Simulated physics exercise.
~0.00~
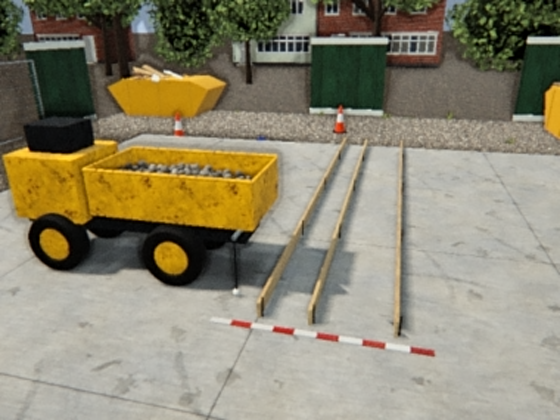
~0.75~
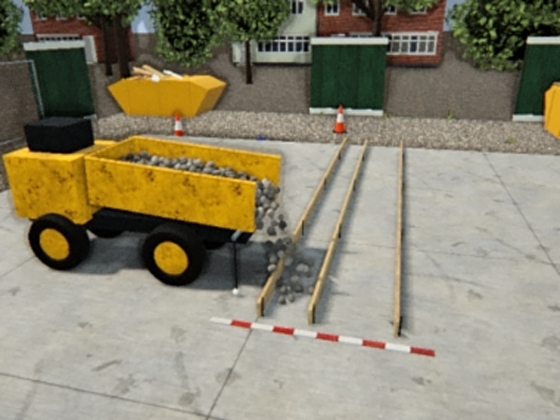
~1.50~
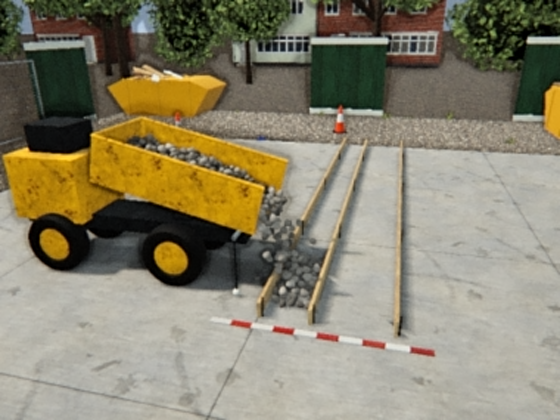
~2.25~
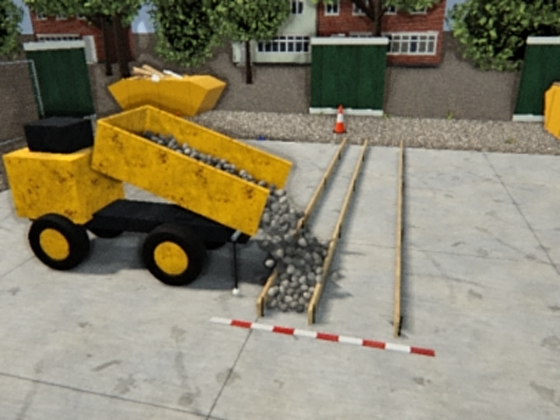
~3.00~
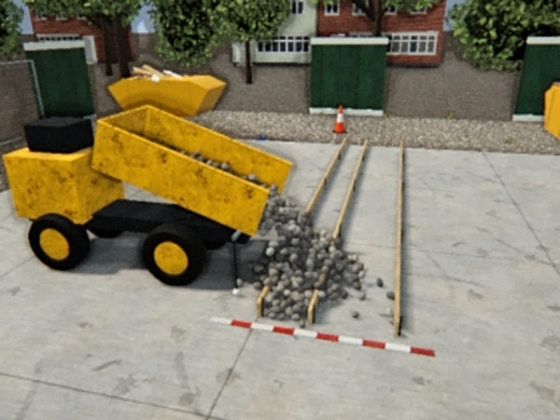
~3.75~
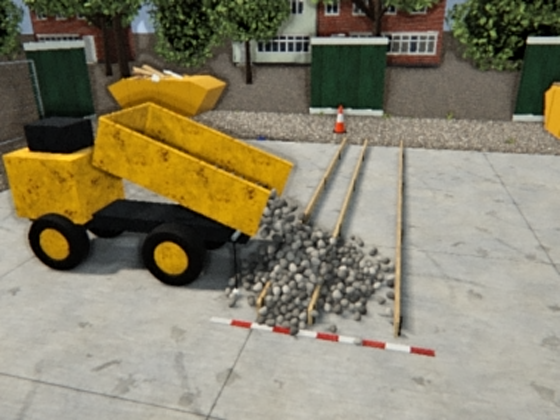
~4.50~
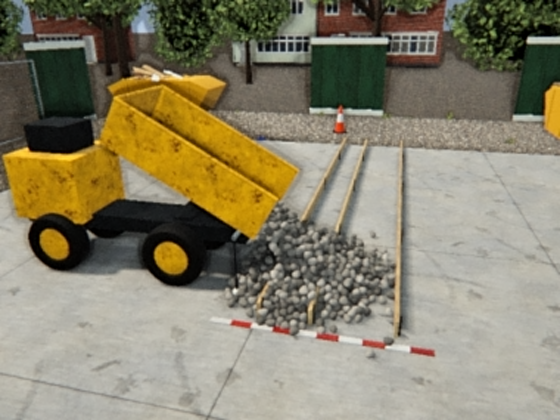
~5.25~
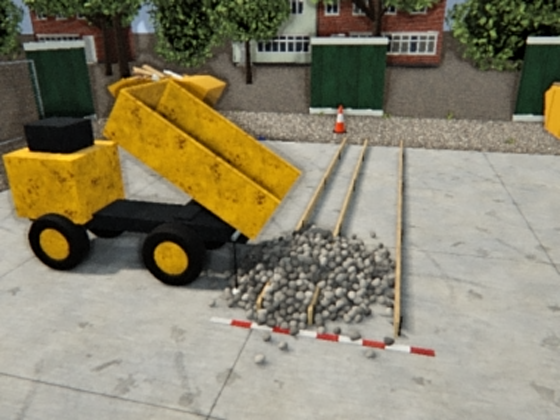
At the start, a yellow dumper loaded with grey stones stands on a concrete yard, its rear facing three wooden planks and a red and white striped strip. The bed begins to tip, and stones spill from its open end onto the ground around the nearest planks. As the bed rises further and pauses, the pile spreads to the right, over the middle plank. The bed then tilts more steeply, and the remaining stones slide out. It ends raised and empty above a broad, low heap reaching towards the right-hand plank, with a few stray stones beyond the striped strip.
